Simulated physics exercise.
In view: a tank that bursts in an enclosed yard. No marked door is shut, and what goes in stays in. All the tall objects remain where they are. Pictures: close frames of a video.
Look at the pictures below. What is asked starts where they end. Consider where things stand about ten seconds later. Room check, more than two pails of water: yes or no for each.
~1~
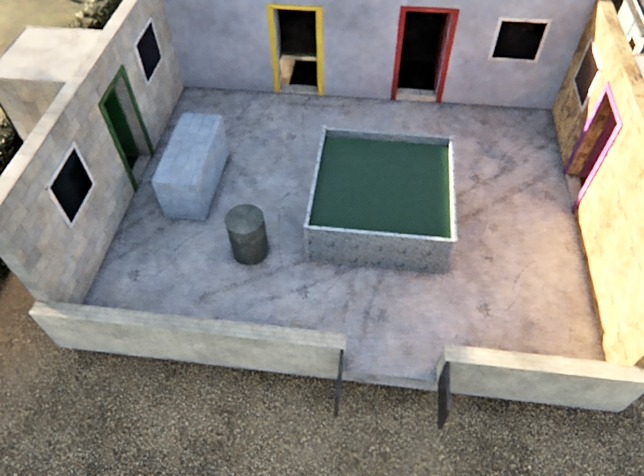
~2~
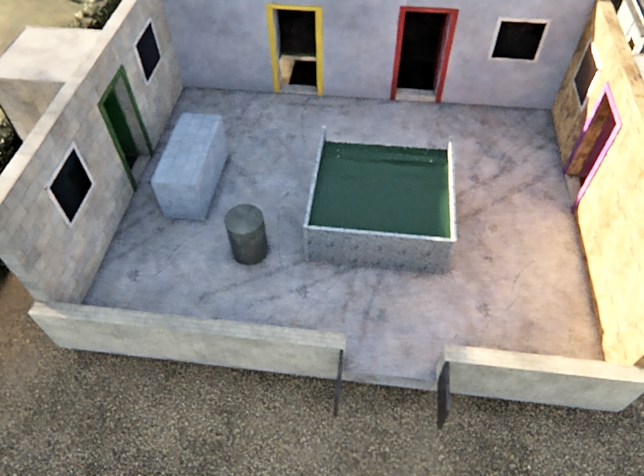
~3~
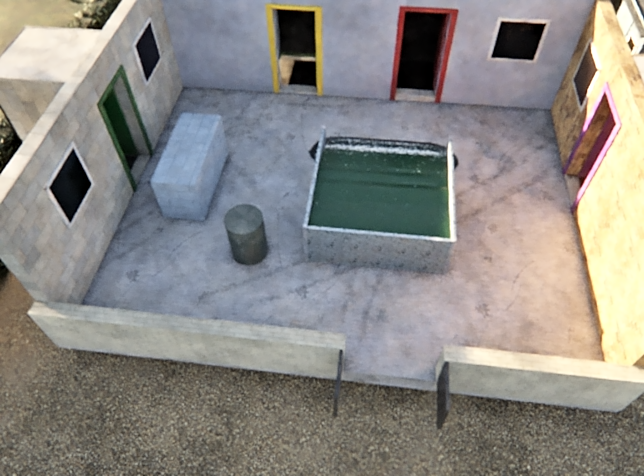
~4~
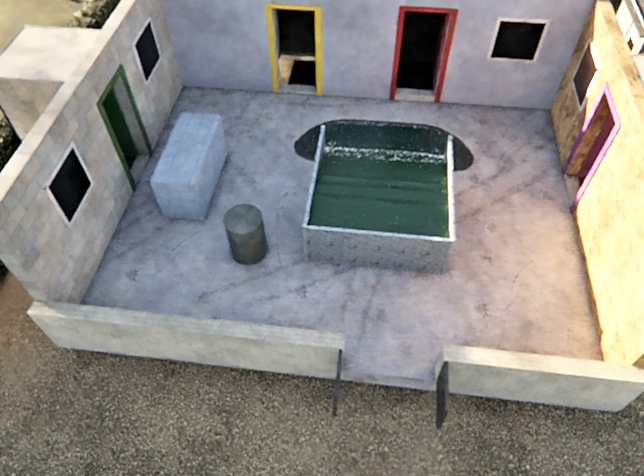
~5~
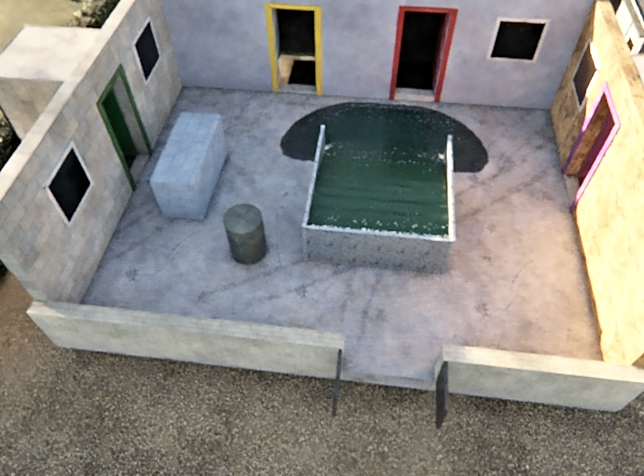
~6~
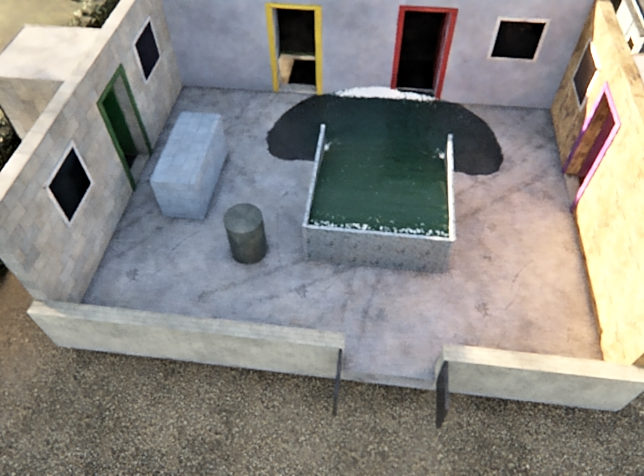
Yellow door, yes; green door, yes; red door, yes; purple door, yes.
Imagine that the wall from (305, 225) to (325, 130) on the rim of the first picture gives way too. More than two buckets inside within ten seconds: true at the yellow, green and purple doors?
So yellow crosses the limit, green crosses the limit and purple remains below the limit.
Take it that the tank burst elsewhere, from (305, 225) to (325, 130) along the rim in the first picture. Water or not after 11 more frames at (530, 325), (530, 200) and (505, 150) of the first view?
Taking the spots in turn: Untouched, untouched and untouched.
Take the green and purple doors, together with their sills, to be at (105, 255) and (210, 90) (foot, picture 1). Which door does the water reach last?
Result: The door marked green.
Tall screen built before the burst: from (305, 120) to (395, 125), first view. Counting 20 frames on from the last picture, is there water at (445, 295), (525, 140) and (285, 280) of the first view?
As listed: No water, covered, dry.
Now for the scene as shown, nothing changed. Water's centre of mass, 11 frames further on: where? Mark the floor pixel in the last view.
My reading is close to (376, 154).
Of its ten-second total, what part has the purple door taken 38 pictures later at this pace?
I'd put it at 70 percent.
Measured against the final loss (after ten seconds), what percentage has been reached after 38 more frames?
Roughly 85 %.
A moment on, water covers 25 % of the floor; the yellow door over two buckets in, the green door not reached, the red door far over two buckets in, the purple door not reached.
Next, water covers 30 % of the floor; the yellow door far over two buckets in, the green door not reached, the red door far over two buckets in, the purple door not reached.
Then, water covers 50 % of the floor; the yellow door far over two buckets in, the green door wet at the sill, nothing in, the red door far over two buckets in, the purple door wet at the sill, nothing in.
Later, water covers 80 % of the floor; the yellow door far over two buckets in, the green door over two buckets in, the red door far over two buckets in, the purple door over two buckets in.
In the end, water covers 100 % of the floor; the yellow door far over two buckets in, the green door far over two buckets in, the red door far over two buckets in, the purple door over two buckets in.
